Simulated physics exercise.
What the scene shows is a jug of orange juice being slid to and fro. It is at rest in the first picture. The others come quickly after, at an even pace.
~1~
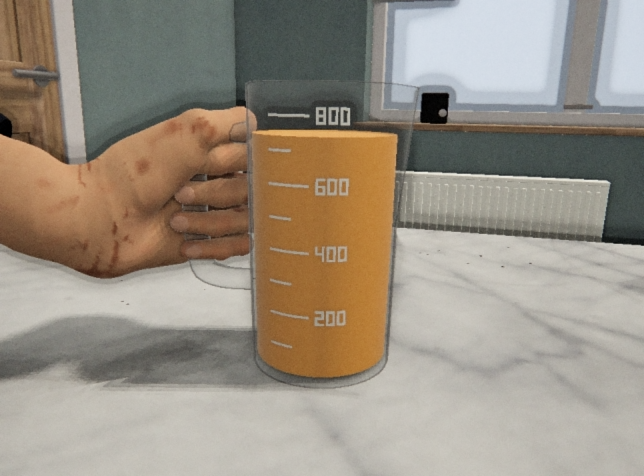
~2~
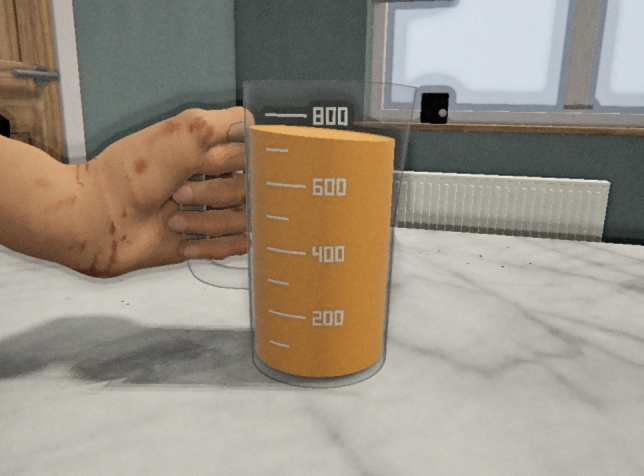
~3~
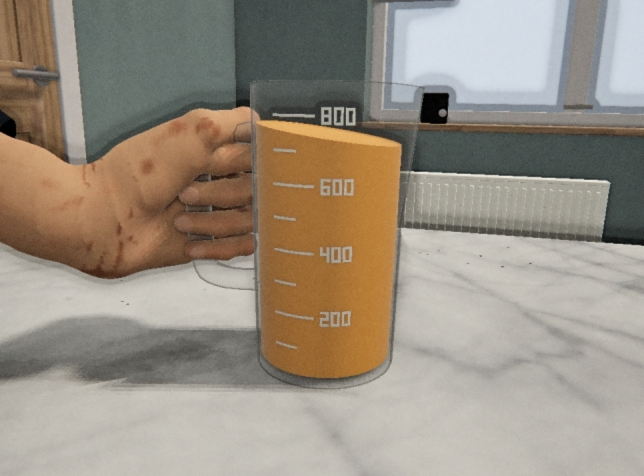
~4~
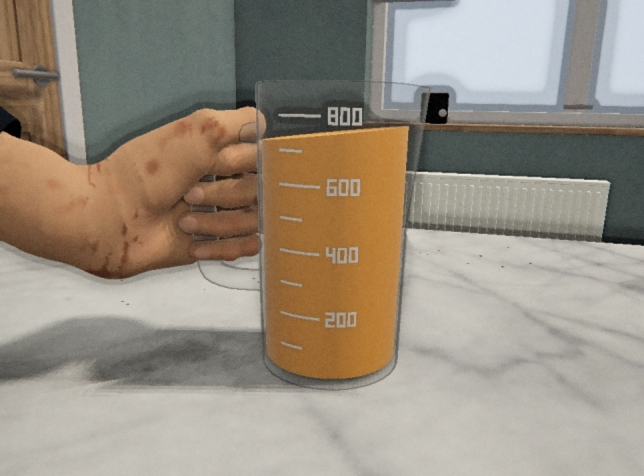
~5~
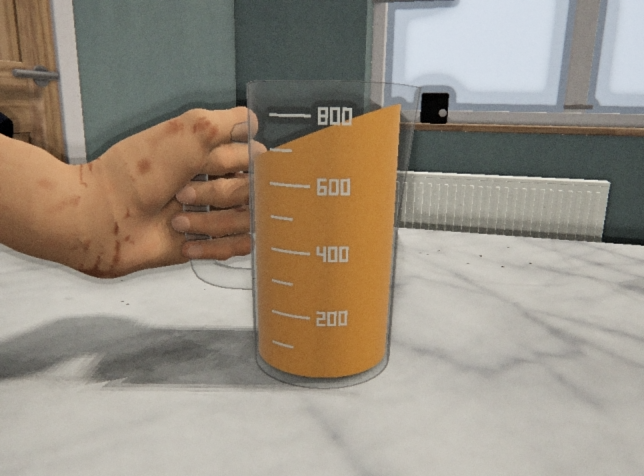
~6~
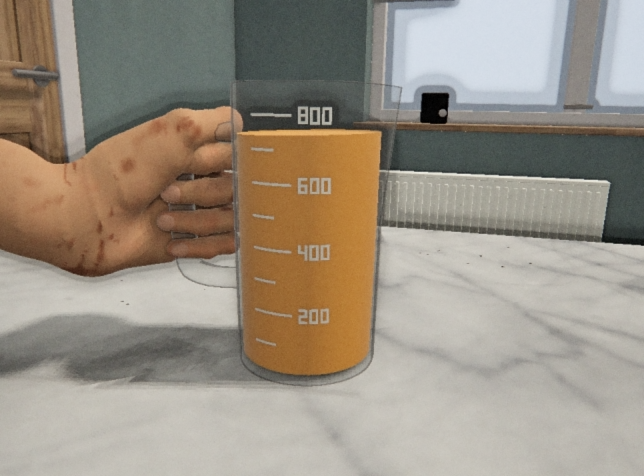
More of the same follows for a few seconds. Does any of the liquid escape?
Yes.
Soon after, the highest wave so far goes over the rim.
In the end, the highest wave so far goes over the rim; some is on the top.
